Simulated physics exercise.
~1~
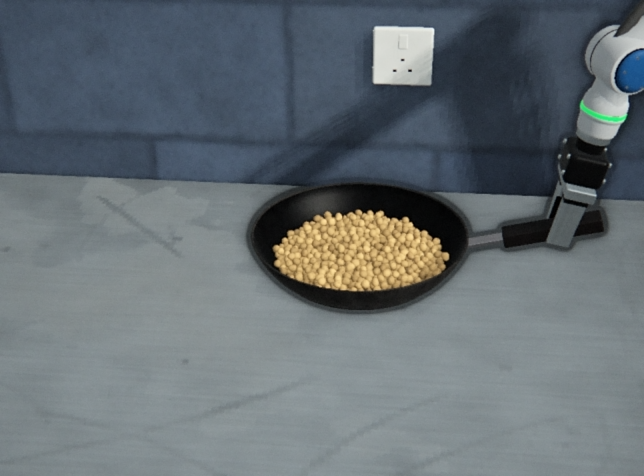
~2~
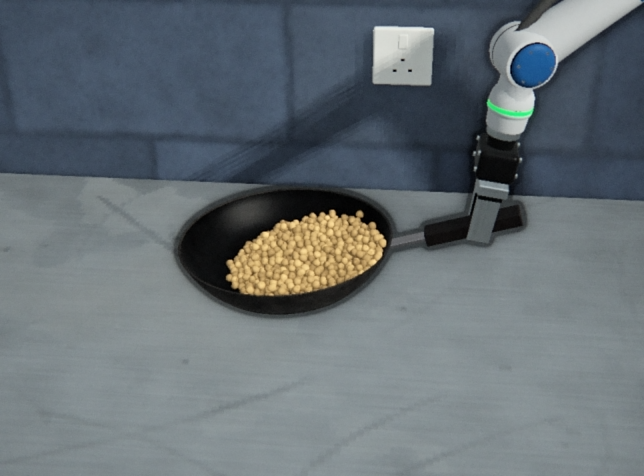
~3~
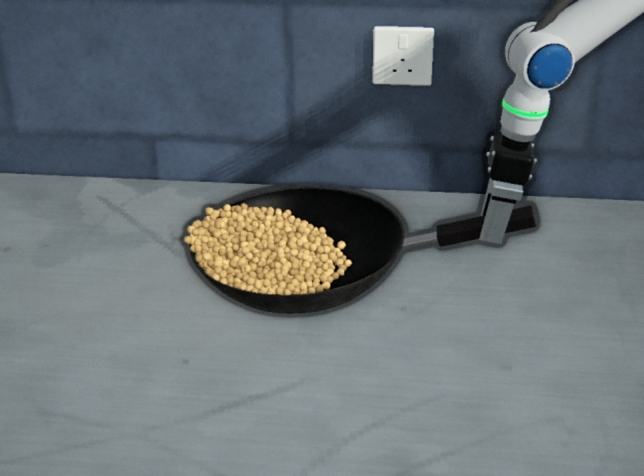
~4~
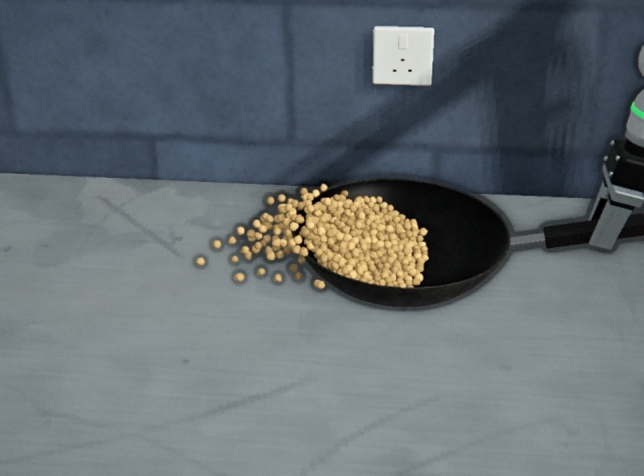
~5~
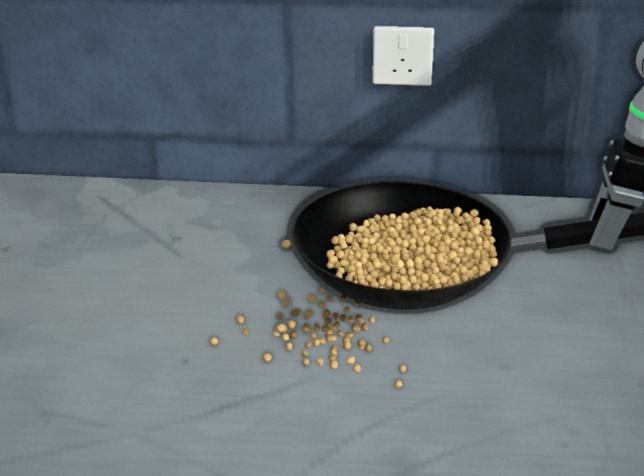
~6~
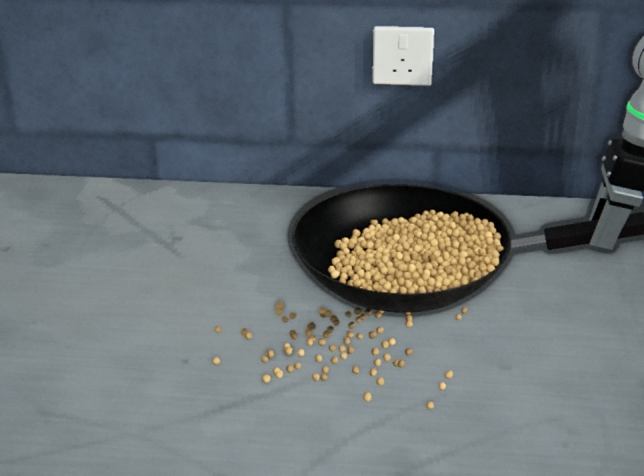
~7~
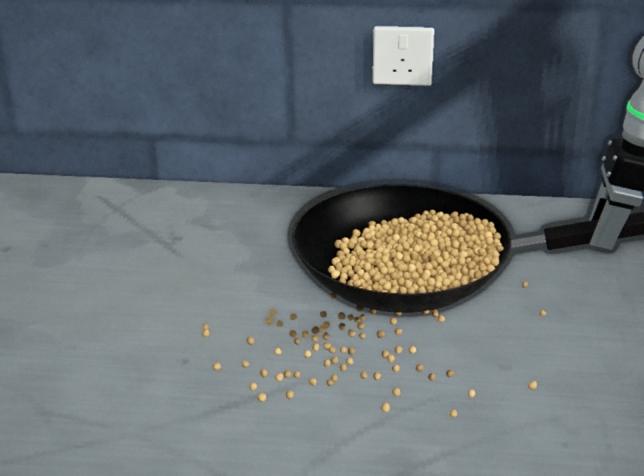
A robot arm jerks a frying pan left then right, spilling some chickpeas onto the table.
